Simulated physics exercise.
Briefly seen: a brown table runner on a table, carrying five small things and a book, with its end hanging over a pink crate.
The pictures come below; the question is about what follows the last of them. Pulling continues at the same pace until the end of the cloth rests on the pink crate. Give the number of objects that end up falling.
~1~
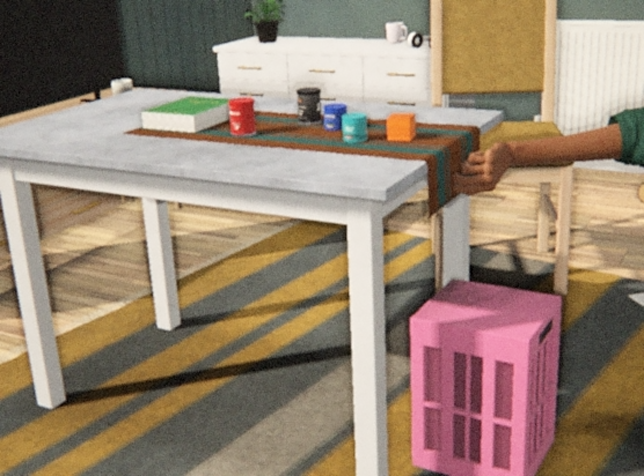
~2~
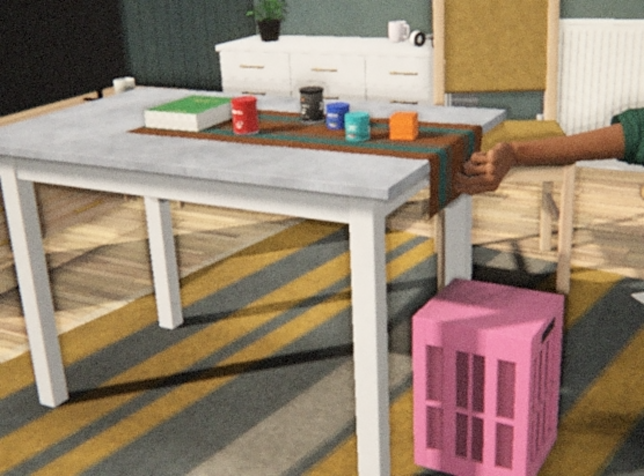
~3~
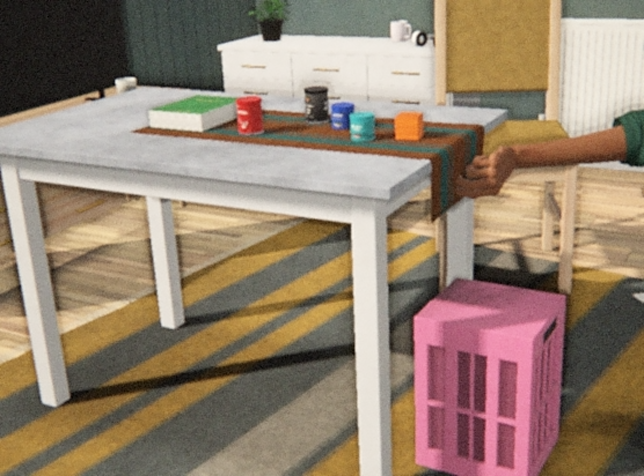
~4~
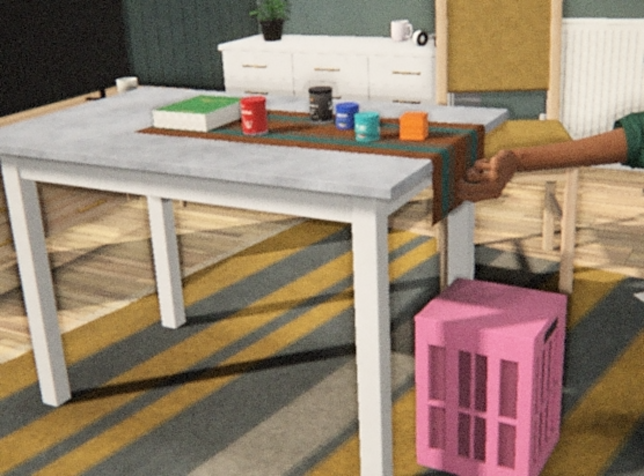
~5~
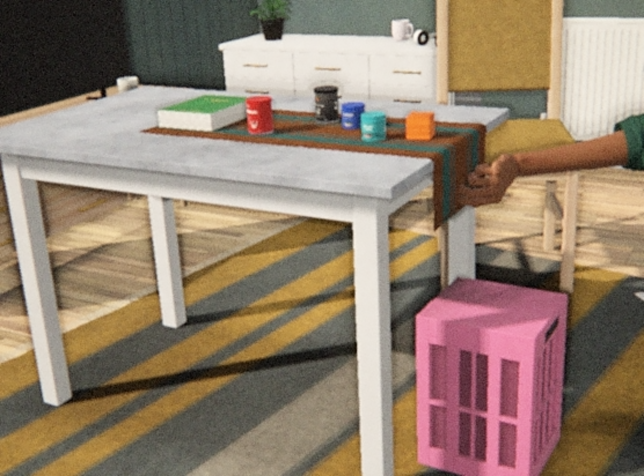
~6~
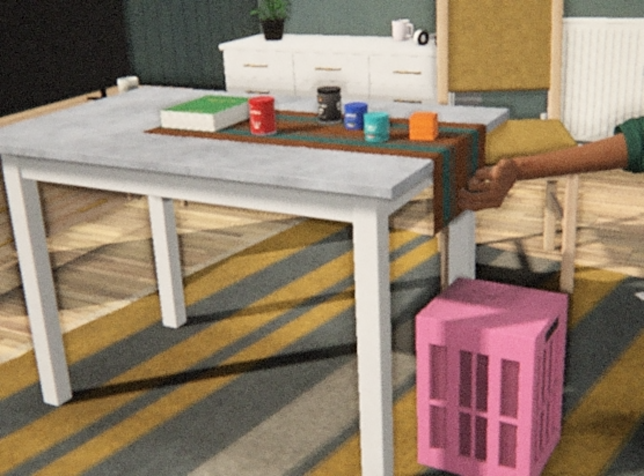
The number is two.
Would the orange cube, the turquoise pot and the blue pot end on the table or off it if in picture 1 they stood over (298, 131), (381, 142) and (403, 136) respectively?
Orange cube: Stays. Turquoise pot: Goes. Blue pot: Goes.
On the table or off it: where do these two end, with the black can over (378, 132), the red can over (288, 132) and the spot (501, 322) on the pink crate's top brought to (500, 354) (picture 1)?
Looks like the black can ends up down, and the red can hangs in there.
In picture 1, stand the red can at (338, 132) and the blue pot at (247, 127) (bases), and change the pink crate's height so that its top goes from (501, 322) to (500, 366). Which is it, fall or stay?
The red can? Lost. The blue pot? Safe.
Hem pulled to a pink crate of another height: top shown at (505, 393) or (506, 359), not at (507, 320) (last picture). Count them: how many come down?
If so, 4 and 3.
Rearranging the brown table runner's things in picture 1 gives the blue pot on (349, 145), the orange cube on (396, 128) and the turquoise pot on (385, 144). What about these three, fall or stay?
The blue pot ends up off; the orange cube ends up off; the turquoise pot ends up off.
Early on, hem near (462, 265); orange cube gone.
Midway, hem on the crate; orange cube and turquoise pot gone.
Finally, hem on the crate; orange cube and turquoise pot gone. It carries off two.
